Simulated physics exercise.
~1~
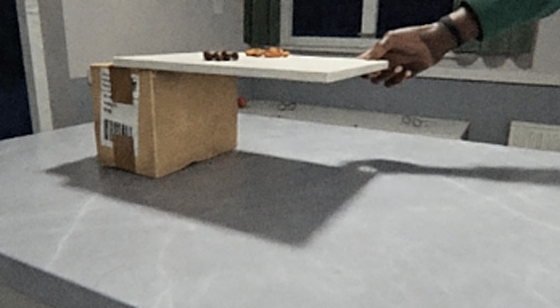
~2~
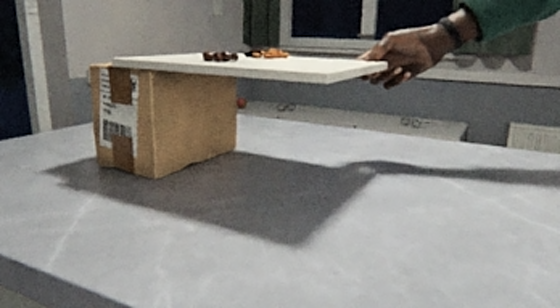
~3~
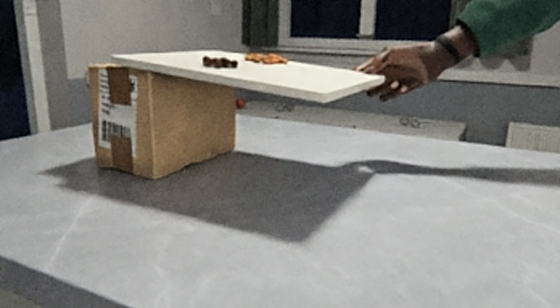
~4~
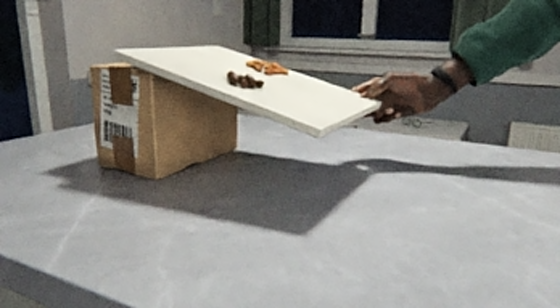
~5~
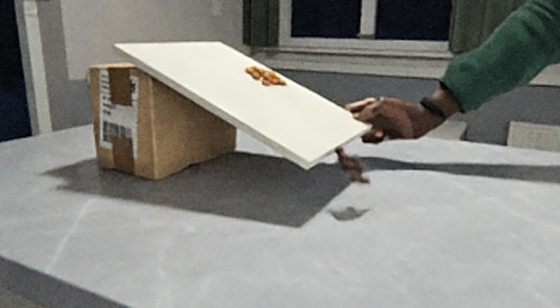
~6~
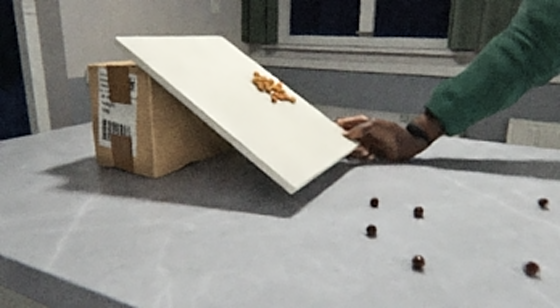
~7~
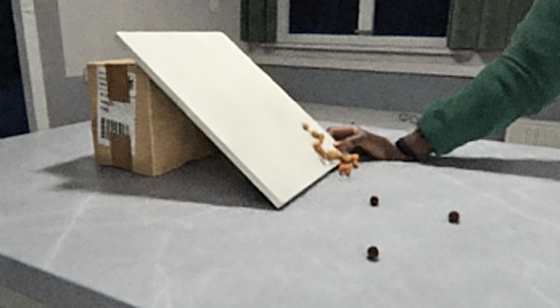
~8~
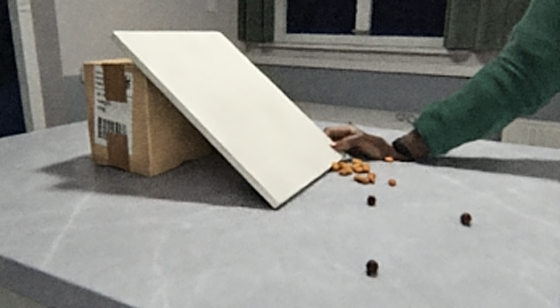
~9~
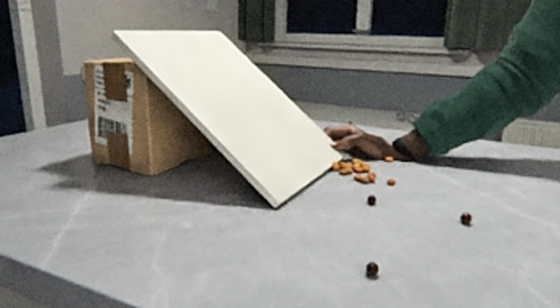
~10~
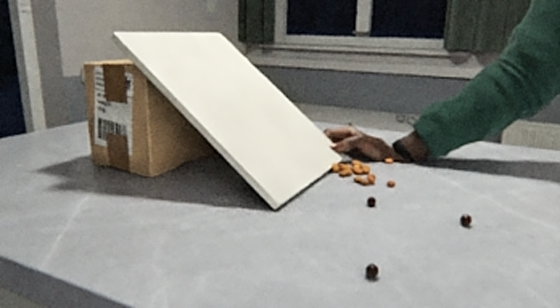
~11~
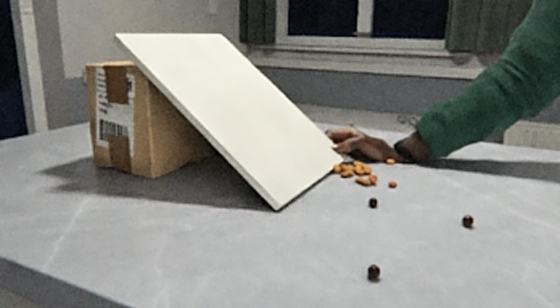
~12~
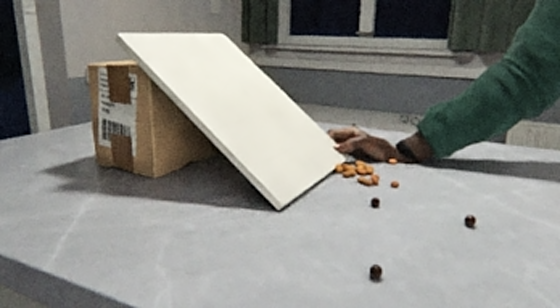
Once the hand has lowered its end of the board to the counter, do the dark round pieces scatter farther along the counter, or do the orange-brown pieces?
The dark round pieces scatter farther, rolling well out across the counter, while the orange-brown pieces mostly stay clustered at the foot of the board.
